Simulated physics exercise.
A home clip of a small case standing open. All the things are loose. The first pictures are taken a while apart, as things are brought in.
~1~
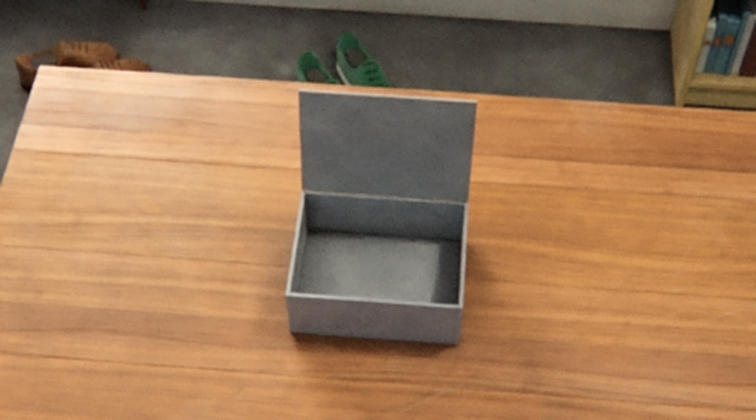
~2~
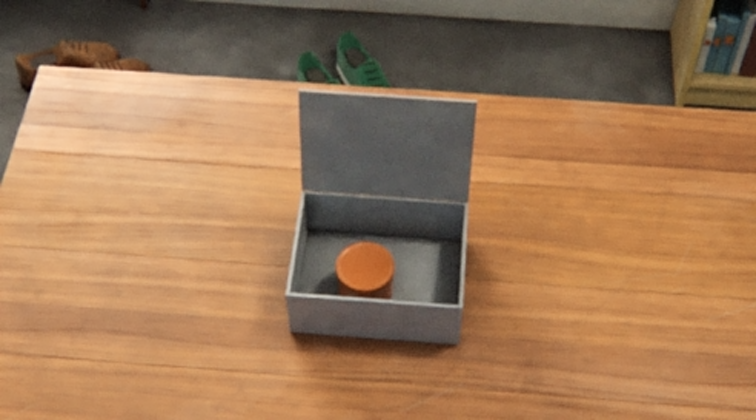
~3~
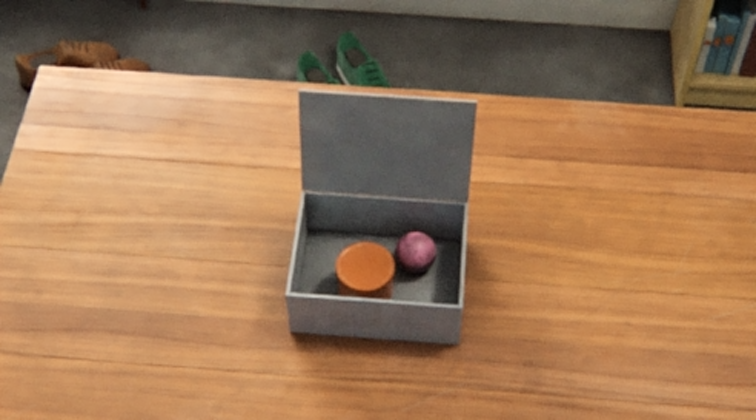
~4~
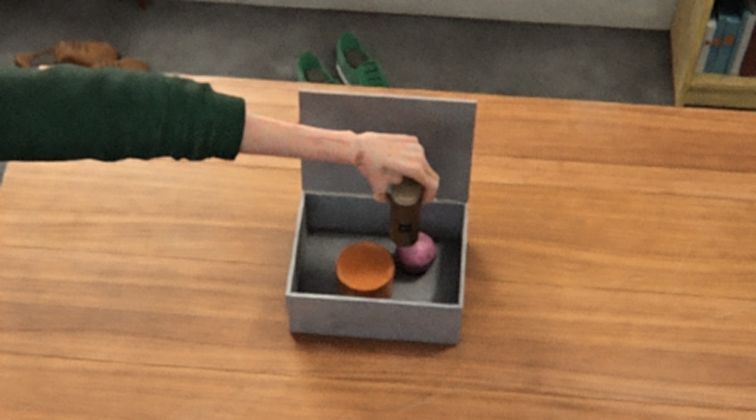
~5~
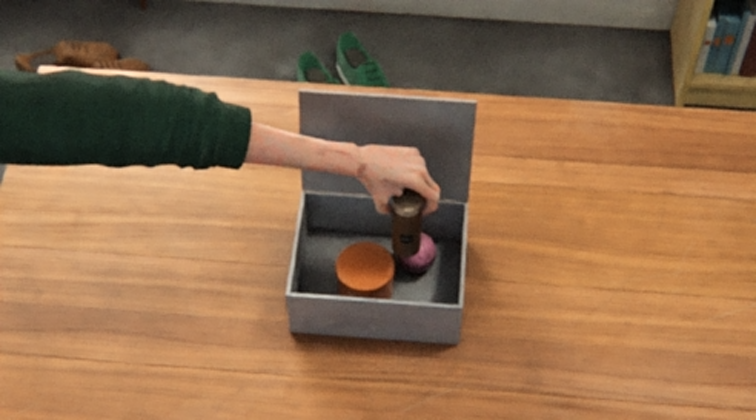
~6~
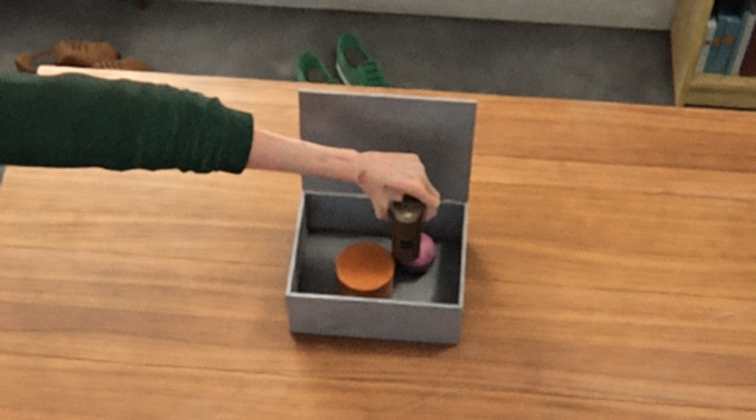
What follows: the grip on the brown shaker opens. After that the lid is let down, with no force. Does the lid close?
Here the lid shuts flat.
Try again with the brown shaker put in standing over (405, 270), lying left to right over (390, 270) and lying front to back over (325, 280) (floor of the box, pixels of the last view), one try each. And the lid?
First, it closes; second, it shuts flat; third, it sits on the rim.
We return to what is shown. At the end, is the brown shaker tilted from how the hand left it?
The brown shaker tips.
Then, 0.50 s after the last picture, brown shaker on its side near (414, 279); pink ball rolled a little.
Then, 1.50 s after the last picture, lid 67° above the rim; brown shaker on its side near (417, 296); pink ball rolled about its own width.
Then, 1.90 s after the last picture, lid 19° above the rim; brown shaker on its side near (417, 296); pink ball rolled about its own width.
At rest, lid shut; tipped over in the box, brown shaker; moved from the start, pink ball; orange tub in place. Seen from the same camera at the end, brown shaker near (417, 296).
